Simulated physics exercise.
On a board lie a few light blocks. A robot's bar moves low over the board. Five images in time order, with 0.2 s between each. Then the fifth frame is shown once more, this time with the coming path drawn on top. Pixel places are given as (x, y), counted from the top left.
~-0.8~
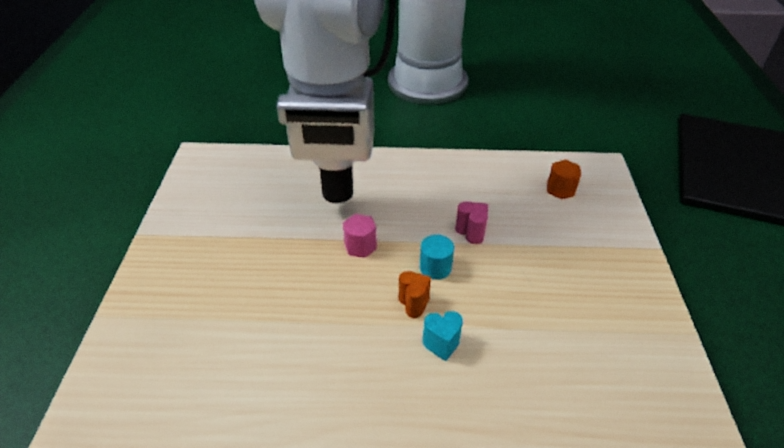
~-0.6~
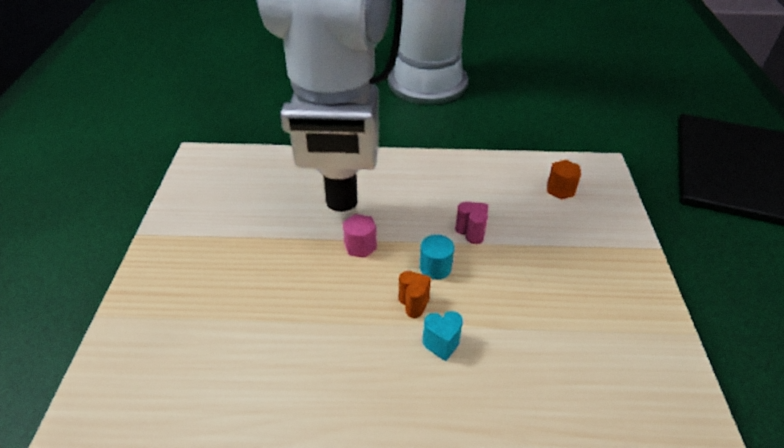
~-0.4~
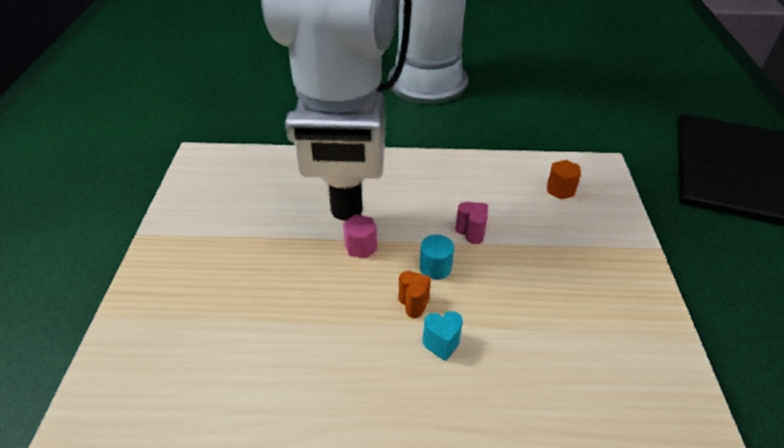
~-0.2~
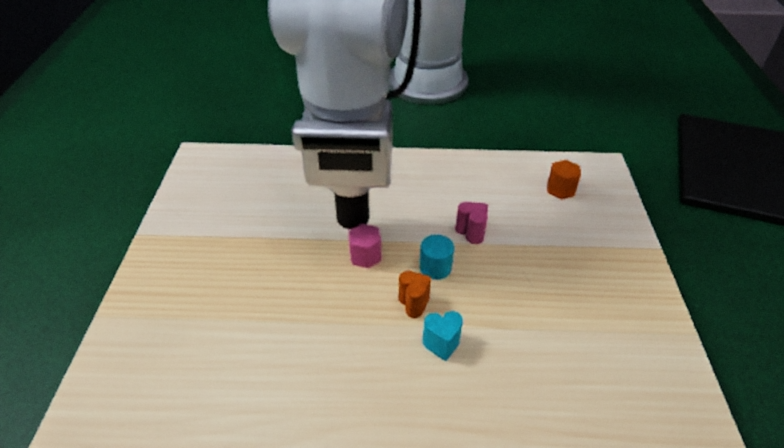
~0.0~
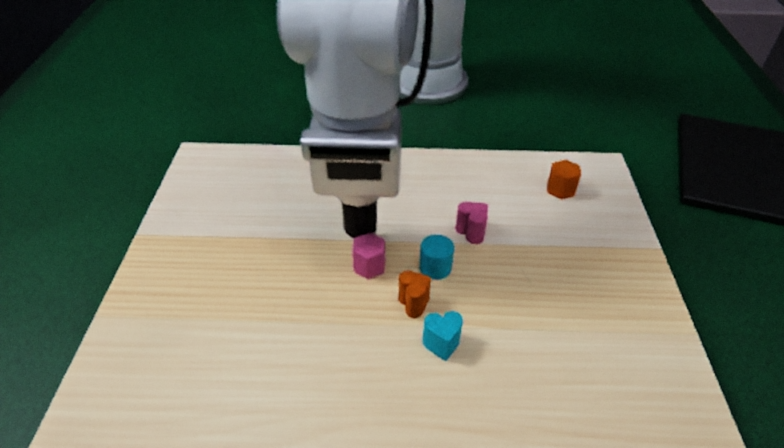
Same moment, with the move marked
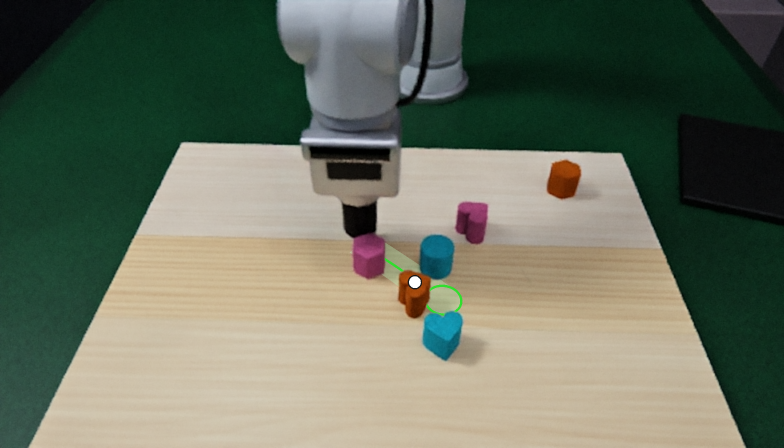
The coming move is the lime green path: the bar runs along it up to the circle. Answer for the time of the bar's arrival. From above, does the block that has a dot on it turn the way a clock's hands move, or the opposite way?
Clockwise.
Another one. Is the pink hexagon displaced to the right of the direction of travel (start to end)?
The answer is yes.
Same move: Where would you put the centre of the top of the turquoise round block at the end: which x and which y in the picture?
The turquoise round block ends near (457, 252).
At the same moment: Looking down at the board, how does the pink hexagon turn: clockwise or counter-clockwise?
Clockwise, looking down.
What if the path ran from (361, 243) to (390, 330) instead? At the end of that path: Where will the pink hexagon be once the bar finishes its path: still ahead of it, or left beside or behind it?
Held in front.
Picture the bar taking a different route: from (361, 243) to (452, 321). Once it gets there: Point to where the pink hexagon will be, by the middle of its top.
Answer: (383, 281).
The drawn path runs from (361, 243) to (443, 300); the dot is on the orange heart block.
What follows on the original path. One third of the way, bar (389, 246); pink hexagon (382, 266), turned 55° clockwise.
Two thirds of the way, bar (416, 264); pink hexagon (388, 276), turned 100° clockwise; orange heart block (421, 289), turned 35° anticlockwise; turquoise round block (447, 248).
At the end, bar (445, 284); pink hexagon (388, 276), turned 100° clockwise; orange heart block (429, 301), turned 25° clockwise; turquoise round block (457, 252); turquoise heart block not moved.
